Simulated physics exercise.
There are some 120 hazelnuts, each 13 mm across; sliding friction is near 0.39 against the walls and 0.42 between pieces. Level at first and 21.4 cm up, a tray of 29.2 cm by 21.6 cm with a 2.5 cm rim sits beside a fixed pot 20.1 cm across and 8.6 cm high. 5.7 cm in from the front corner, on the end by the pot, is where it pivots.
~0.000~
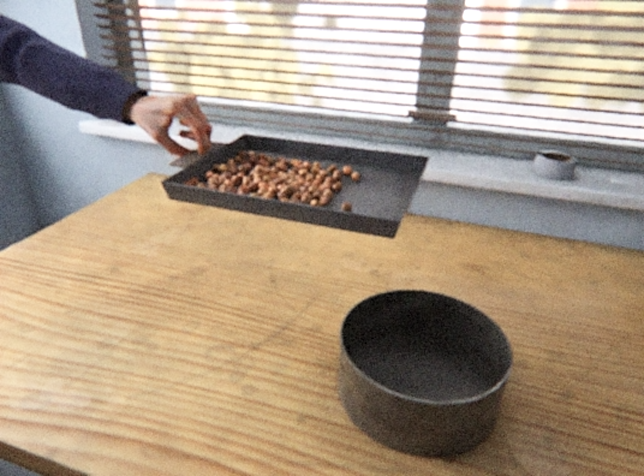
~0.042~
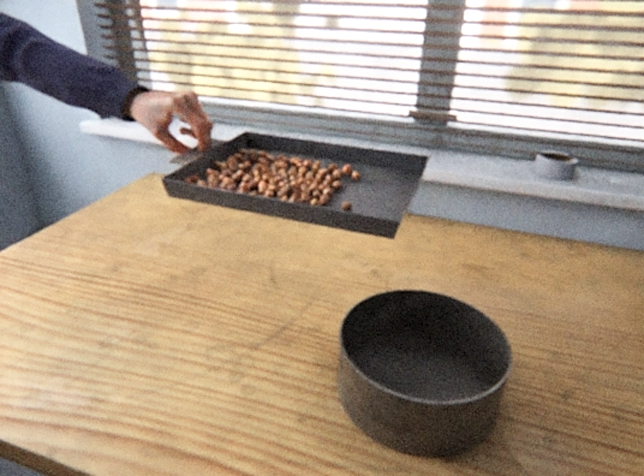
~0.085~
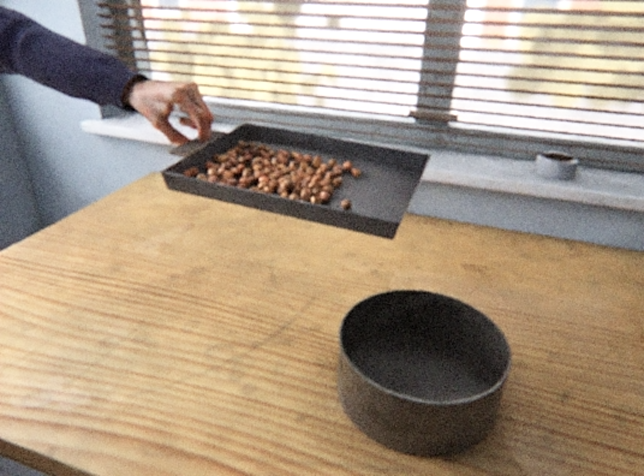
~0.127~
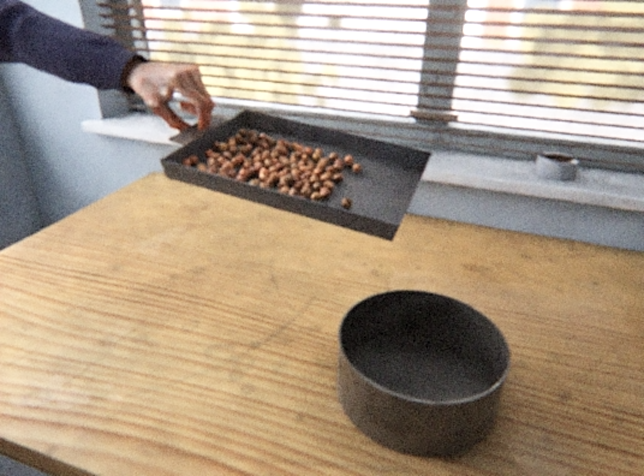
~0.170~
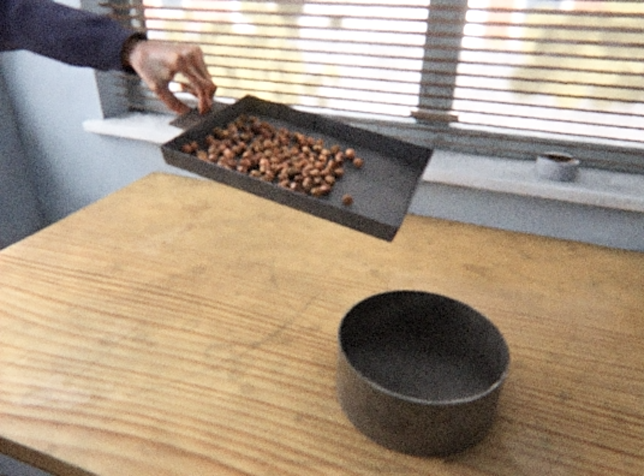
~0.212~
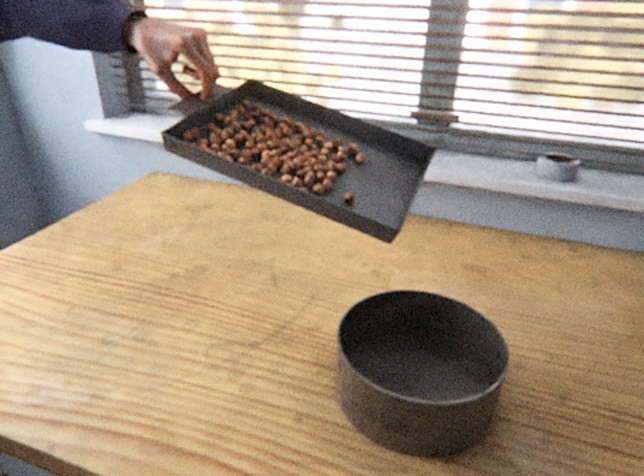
A hand raises the left end of a dark tray of hazelnuts, slanting it rightward.
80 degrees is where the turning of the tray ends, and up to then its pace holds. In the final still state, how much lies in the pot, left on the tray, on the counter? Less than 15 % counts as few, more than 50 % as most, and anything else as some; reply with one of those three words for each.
Here it is: Pot: Most, tray: Some, counter: Few.
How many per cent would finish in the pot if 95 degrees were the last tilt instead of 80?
That would be around 100 percent.
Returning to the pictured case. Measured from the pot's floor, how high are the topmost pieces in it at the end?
Measured height: Approx. 2.5 cm.
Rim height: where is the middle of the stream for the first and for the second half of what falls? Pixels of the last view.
Early half: About (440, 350); late half: (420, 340).
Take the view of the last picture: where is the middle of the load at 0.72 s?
My estimate is roughly (397, 195).
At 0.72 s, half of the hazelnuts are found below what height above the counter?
Median height: Approx. 26 cm.
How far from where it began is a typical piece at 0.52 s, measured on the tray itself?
Displacement on the tray: Roughly 10 cm.
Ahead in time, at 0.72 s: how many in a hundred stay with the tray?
Estimate: Near 90 in a hundred.
After 0.52 s, tilt 48 degrees; the tray holds 100 %, the pot 0 %.
Then, at 0.72 s, tilt 69 degrees; the tray holds 90 %, the pot 0 %.
After 1.04 s, tilt 80 degrees; the tray holds 55 %, the pot 30 %.
In the end, at 2.3 s, pot 70 %, tray 25 %, counter 0 %.
